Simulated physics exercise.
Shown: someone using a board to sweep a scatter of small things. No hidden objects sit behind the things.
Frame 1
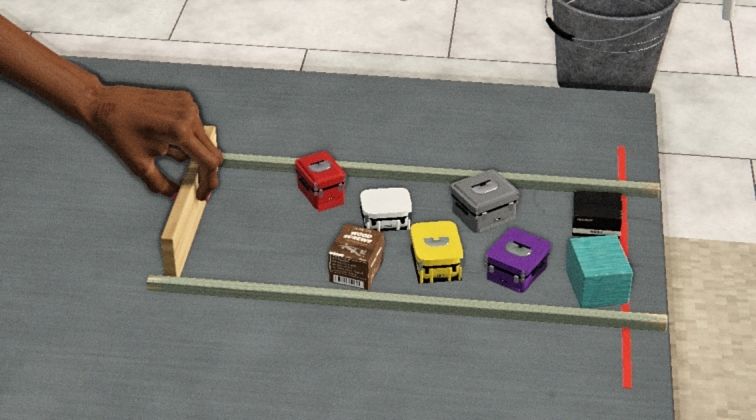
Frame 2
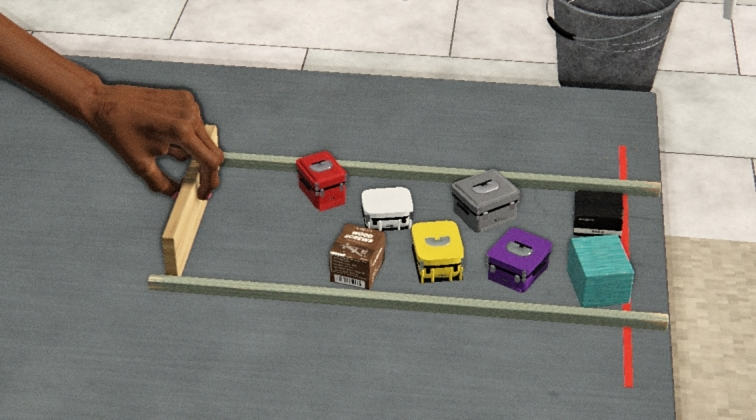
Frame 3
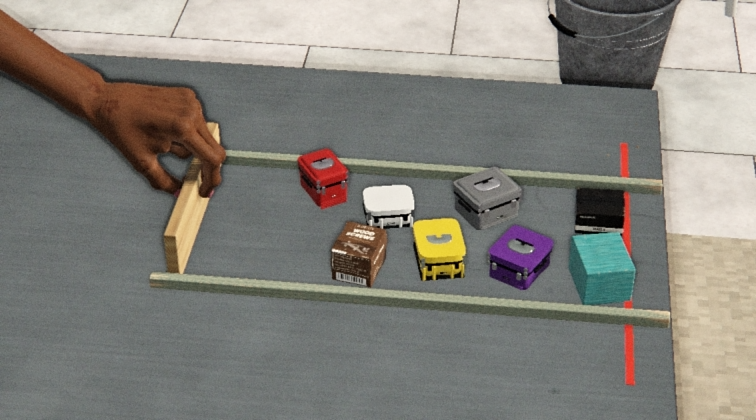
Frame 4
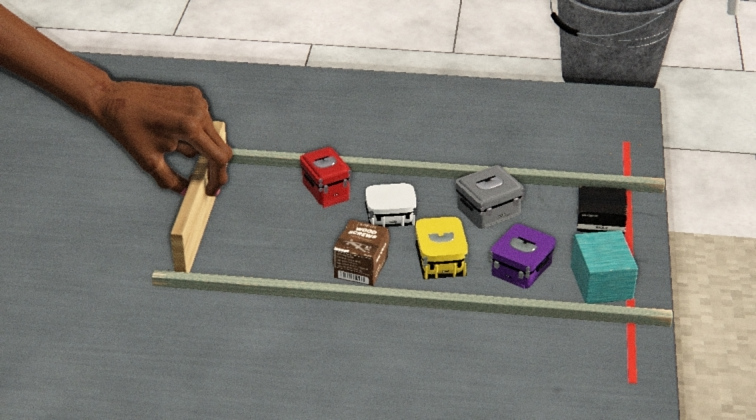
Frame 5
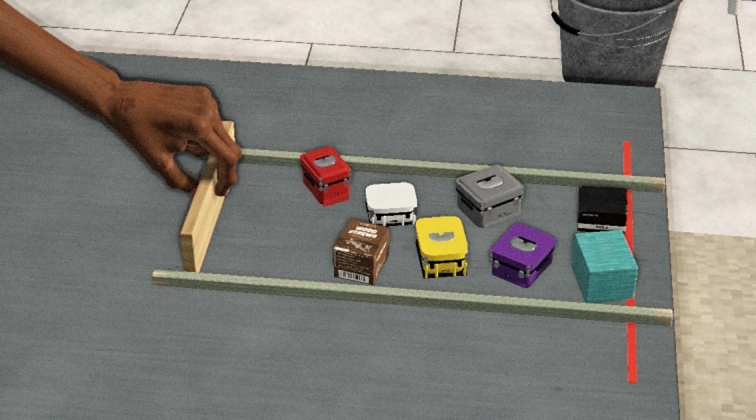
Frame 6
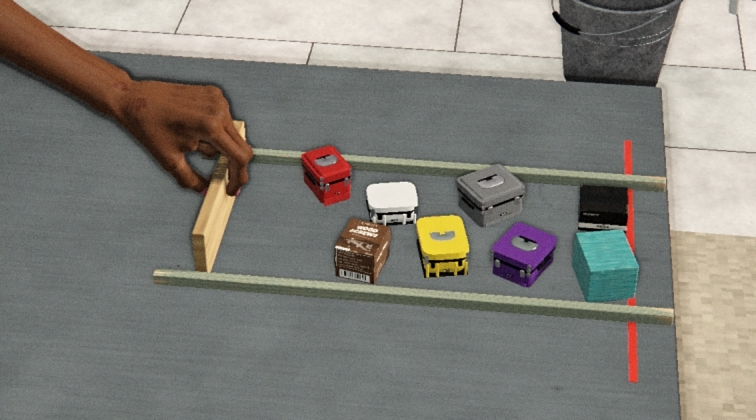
Hand sliding a wooden board slowly right between two rails towards scattered small cases and boxes, which stay still near red tape.
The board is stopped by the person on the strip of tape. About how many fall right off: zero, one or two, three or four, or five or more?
No fewer than five go over.
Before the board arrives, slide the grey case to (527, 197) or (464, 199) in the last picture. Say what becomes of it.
Place by place, it goes off; goes off.
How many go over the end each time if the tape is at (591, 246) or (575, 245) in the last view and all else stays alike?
Ending up on the floor: First try 3, second try 3.
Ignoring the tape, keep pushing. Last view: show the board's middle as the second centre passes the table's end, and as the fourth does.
At the first moment about (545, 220), at the next about (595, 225).
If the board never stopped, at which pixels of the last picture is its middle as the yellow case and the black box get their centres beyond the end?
The middle is at (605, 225) when it's the yellow case, and at (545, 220) when it's the black box.
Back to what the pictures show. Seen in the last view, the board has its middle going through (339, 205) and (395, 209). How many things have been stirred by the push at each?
Well, it's 2 at the first one and 4 at the second.
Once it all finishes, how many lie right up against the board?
Tally at the end: 3.
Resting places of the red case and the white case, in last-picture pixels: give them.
Answer: First (649, 199), after that (655, 237).
A little later, none off yet; turquoise block at rest near (605, 266); black box at rest near (603, 209); purple case at rest near (523, 256).
Next, none off yet; turquoise block moving near (617, 267); black box at rest near (603, 209); purple case shifted about its own width near (568, 256).
Later still, one off so far; turquoise block dropping near (732, 415); black box tilted a little near (689, 210); purple case shifted well along near (678, 264).
When it is over, the number that fall off is five or more; down, yellow case, grey case, purple case, black box and turquoise block.
